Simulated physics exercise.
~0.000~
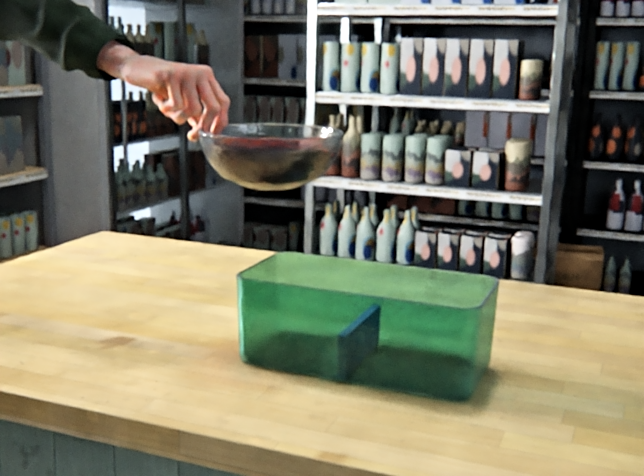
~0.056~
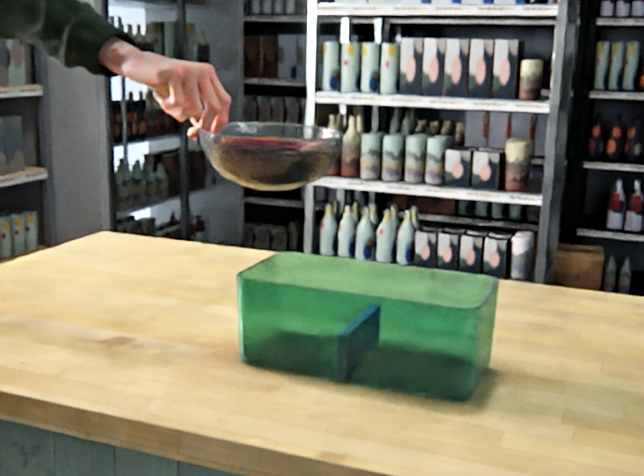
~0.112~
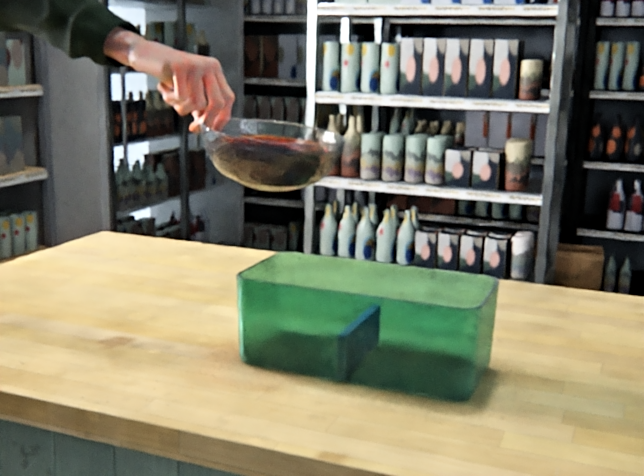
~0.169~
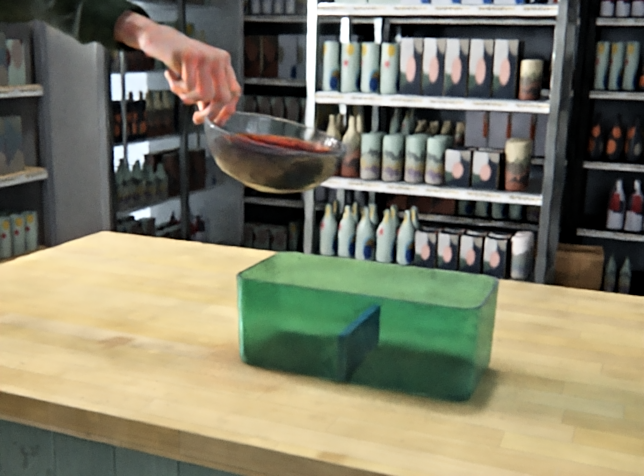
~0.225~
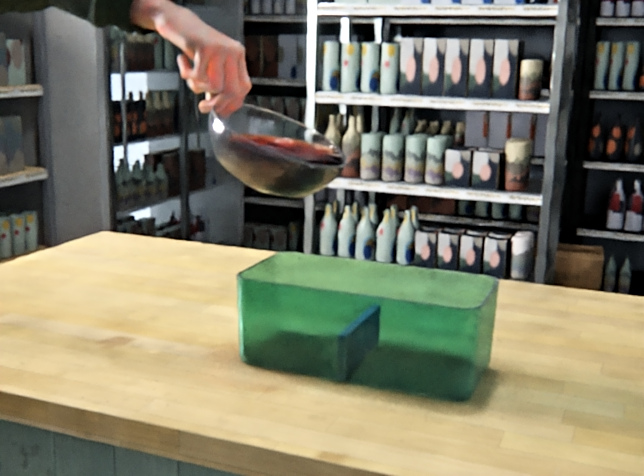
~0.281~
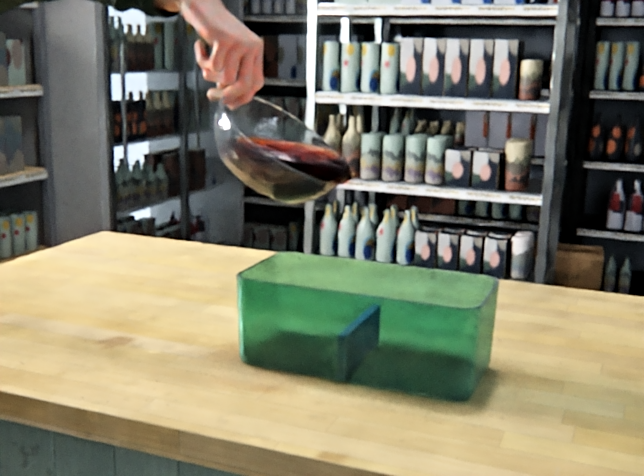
On a wooden counter, a hand tilts a glass bowl of tea above a green basin.
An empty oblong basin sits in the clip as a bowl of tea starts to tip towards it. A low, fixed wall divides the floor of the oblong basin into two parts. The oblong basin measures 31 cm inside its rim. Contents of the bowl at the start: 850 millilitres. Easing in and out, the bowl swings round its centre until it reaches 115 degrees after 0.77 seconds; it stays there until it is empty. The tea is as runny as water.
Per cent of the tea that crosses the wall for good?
54 per cent.
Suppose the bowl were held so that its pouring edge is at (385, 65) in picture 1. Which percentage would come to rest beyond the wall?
80 %.
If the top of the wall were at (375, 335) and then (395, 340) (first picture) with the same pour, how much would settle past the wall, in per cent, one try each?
40 per cent first, 20 per cent second.
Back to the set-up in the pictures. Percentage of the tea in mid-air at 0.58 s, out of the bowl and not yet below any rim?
About 24 per cent.
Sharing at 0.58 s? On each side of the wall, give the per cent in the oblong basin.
Near 18 on the left, 54 on the right.
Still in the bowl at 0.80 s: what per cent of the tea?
About 0 % is still there.
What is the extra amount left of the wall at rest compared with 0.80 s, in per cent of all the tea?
That is roughly 3 in a hundred of the whole.
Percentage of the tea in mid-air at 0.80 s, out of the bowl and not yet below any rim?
About 12 per cent.
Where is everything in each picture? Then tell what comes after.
The first picture shows tilt 0°; pouring edge (338, 137); surface from (215, 141) to (335, 150); the oblong basin's rim runs from (258, 265) to (490, 295); the wall's top is at (360, 320).
The second picture shows tilt 2°; pouring edge (338, 139); surface from (216, 140) to (335, 151).
The third picture shows tilt 6°; pouring edge (340, 145); surface from (217, 138) to (336, 154).
The fourth picture shows tilt 13°; pouring edge (341, 154); surface from (220, 136) to (339, 158).
The fifth picture shows tilt 23°; pouring edge (341, 167); surface from (225, 136) to (342, 161).
The sixth picture shows tilt 34°; pouring edge (338, 181); surface from (230, 140) to (332, 168); 7 per cent is over the edge.
By 0.58 s the tilt is 98° and 4 per cent is still to pour, 19 is left of the wall and 54 right of it.
By 0.80 s the tilt is 115° and 0 per cent is still to pour, 39 is left of the wall and 47 right of it.
By 1.02 s the tilt is 115° and 0 per cent is still to pour, 42 is left of the wall and 54 right of it.
By 1.27 s the tilt is 115° and 0 per cent is still to pour, 42 is left of the wall and 54 right of it.
At rest 42 per cent lies left of the wall, 54 right of it and 4 outside.
